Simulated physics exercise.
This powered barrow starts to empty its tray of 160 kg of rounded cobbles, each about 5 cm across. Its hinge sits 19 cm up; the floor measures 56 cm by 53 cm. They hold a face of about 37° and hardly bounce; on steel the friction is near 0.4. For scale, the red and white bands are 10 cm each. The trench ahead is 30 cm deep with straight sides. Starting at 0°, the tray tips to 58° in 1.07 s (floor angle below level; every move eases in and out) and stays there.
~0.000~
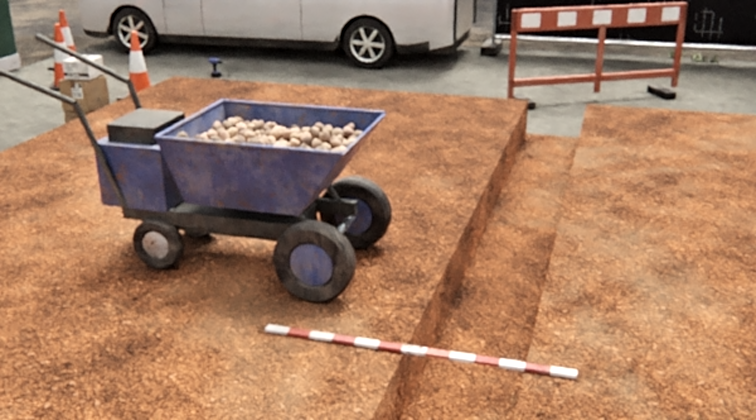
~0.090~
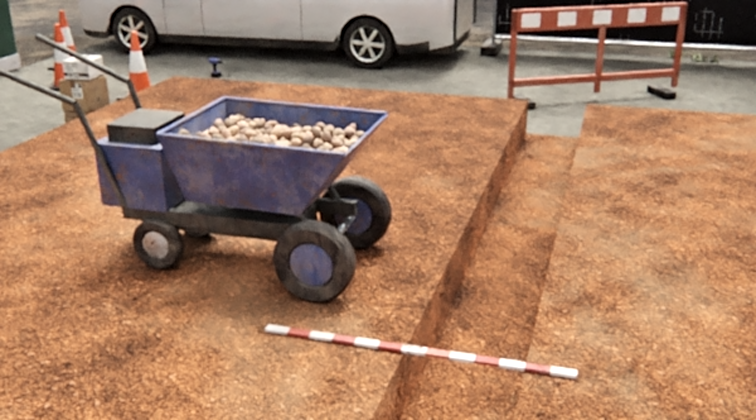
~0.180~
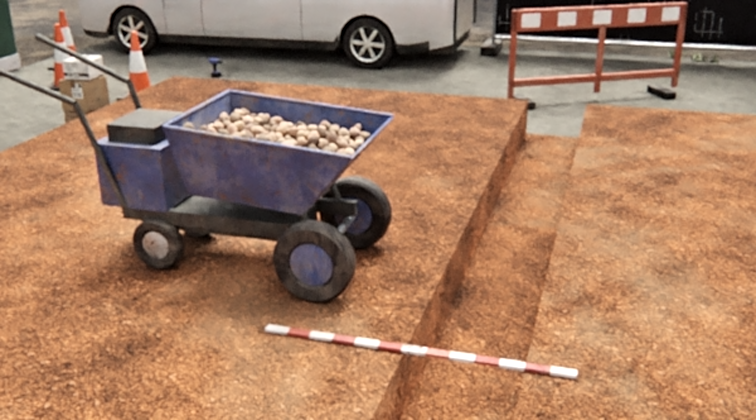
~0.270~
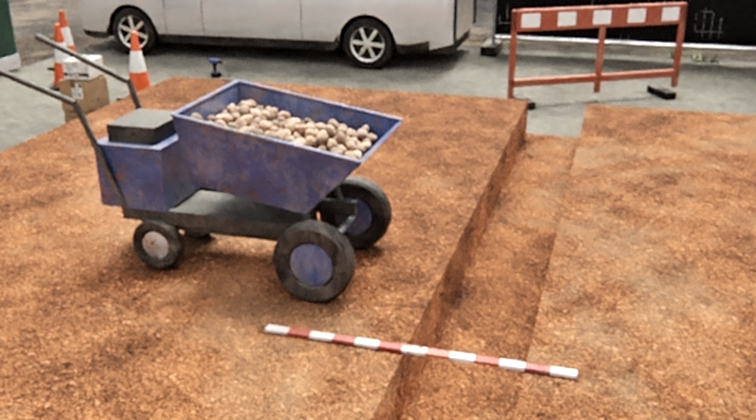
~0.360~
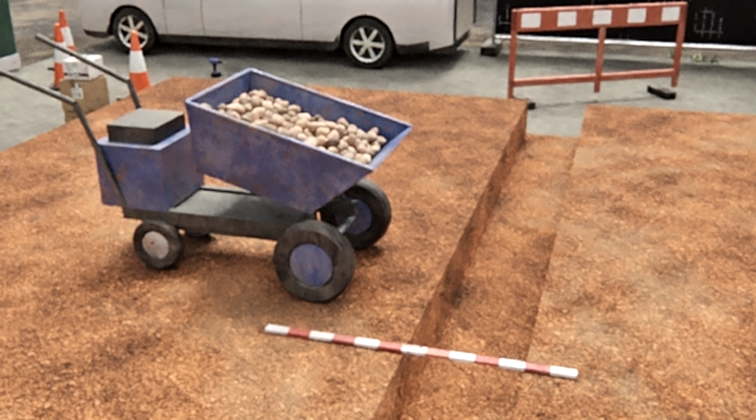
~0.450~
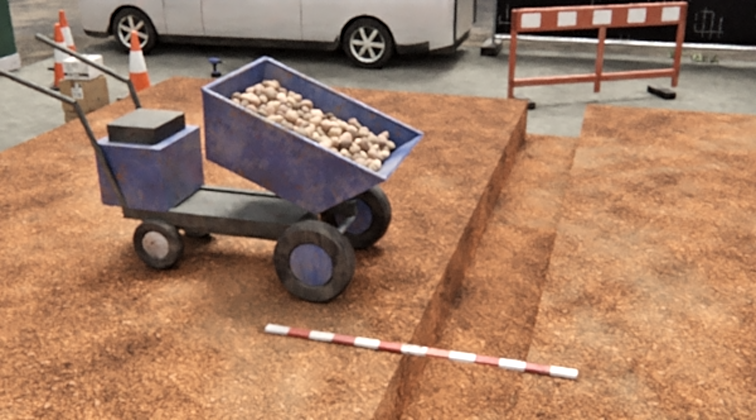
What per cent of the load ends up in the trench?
About 55 per cent.
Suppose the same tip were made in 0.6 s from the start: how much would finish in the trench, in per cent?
In that case some 55 per cent.
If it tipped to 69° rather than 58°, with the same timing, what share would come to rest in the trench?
In that case some 100 per cent.
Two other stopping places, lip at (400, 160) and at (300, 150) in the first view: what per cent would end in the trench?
Near 30 per cent from the first place, 45 from the second.
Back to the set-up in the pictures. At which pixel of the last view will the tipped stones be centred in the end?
Their middle is at about (491, 338).
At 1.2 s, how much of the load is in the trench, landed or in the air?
About 10 per cent by then.
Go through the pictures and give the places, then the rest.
The first picture shows lip at (342, 154), floor tilted 0°, highest stones at (270, 132).
The second picture shows lip at (344, 155), floor tilted 1°, highest stones at (263, 130); the stones move at 0.2 m/s on average.
In the third picture, the tray is at 4°, its lip at (351, 158); the top of the load is at (252, 123); the stones move at 0.4 m/s on average.
In the fourth picture, the tray is at 9°, its lip at (361, 163); the top of the load is at (241, 113); the stones move at 0.5 m/s on average.
The fifth picture shows lip at (373, 170), floor tilted 15°, highest stones at (252, 104); the stones move at 0.7 m/s on average.
In the sixth picture, the tray is at 22°, its lip at (385, 180); the top of the load is at (261, 92); the stones move at 0.7 m/s on average.
After 0.8 s the floor is at 49°; 100 % in the tray; the foremost stones are at (410, 204).
After 1.2 s the floor is at 58°; 90 % in the tray, 10 % in the trench; the foremost stones are at (498, 289).
After 1.5 s the floor is at 58°; 66 % in the tray, 33 % in the trench; the foremost stones are at (548, 320).
After 3.5 s the floor is at 58°; 44 % in the tray, 55 % in the trench; the foremost stones are at (572, 328).
